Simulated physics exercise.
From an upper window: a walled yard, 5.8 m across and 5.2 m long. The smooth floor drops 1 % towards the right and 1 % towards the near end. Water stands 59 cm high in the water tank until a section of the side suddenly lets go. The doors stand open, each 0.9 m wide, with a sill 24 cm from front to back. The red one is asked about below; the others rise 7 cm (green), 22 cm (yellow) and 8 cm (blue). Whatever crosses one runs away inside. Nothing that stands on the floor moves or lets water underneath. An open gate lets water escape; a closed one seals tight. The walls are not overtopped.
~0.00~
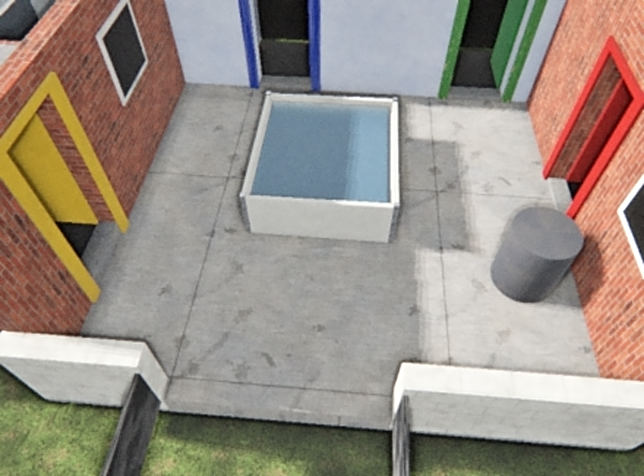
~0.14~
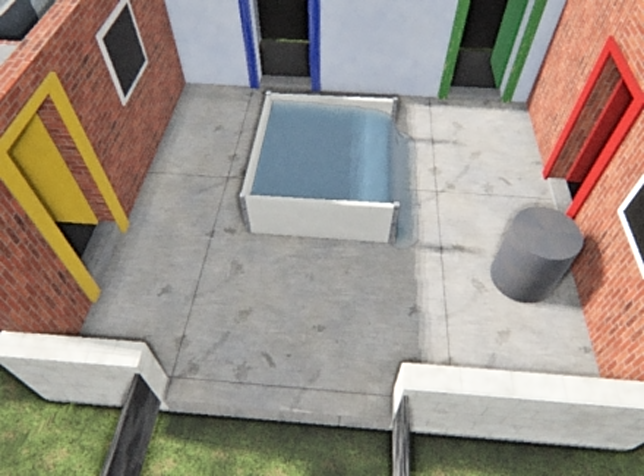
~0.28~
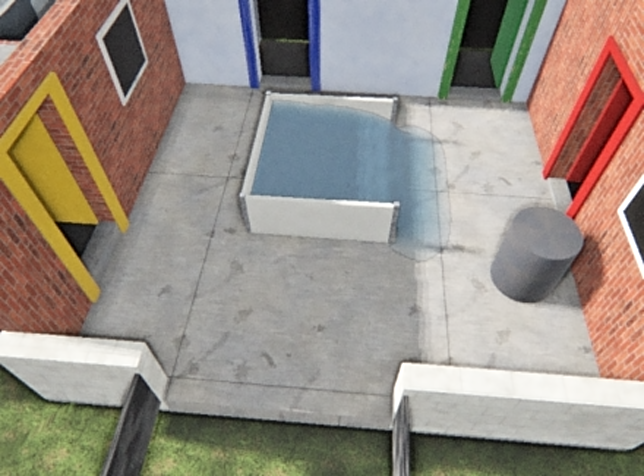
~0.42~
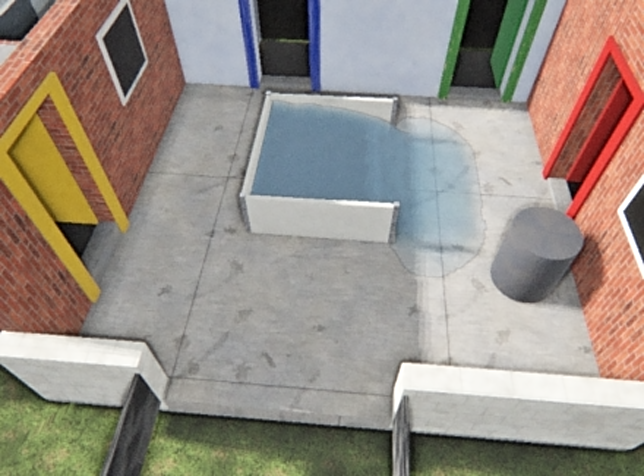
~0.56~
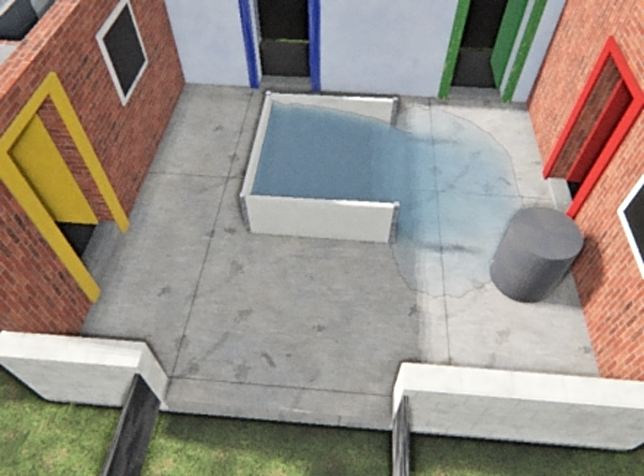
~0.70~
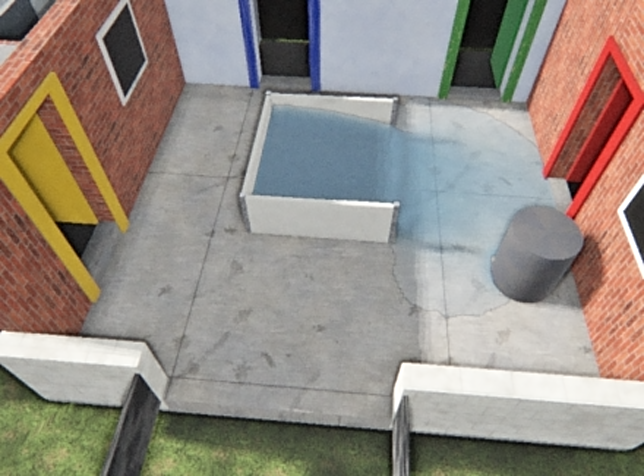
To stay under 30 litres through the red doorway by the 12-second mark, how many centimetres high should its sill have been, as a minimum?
Some 32 cm above the ground.
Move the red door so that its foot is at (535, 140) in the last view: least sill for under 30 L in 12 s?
Roughly 23 cm.
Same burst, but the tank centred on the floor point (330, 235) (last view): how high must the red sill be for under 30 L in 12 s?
About 30 cm.
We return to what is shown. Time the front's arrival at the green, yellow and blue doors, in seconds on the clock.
Arrival: Green 0.9 s, yellow 6.5 s, blue 3.8 s.
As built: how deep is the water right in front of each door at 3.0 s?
Depths in cm: Green 16, yellow 0, blue 0, red 23.
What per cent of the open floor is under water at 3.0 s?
About 45 per cent.
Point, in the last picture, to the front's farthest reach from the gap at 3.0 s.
Around (608, 415).
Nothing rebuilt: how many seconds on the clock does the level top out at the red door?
Around 1.8 s.
After 1.4 s water covers 30 % of the floor, deepest (37 cm) near (560, 236); 27 cm at the red door, 111 litres in over its 6 cm sill.
After 3.0 s water covers 45 % of the floor, deepest (25 cm) near (608, 415); 23 cm at the red door, 417 litres in over its 6 cm sill.
After 12.0 s water covers 95 % of the floor, deepest (10 cm) near (608, 415); 6 cm at the red door, 569 litres in over its 6 cm sill.
At the red door as built, the water arrived by 0.7 s and peaked near 35 cm at 1.8 s.
With a sill of 25.5 cm, 94 litres would have come in within the 12 s; with 34.5 cm, 17 litres. So under 30 litres takes about 32 cm.
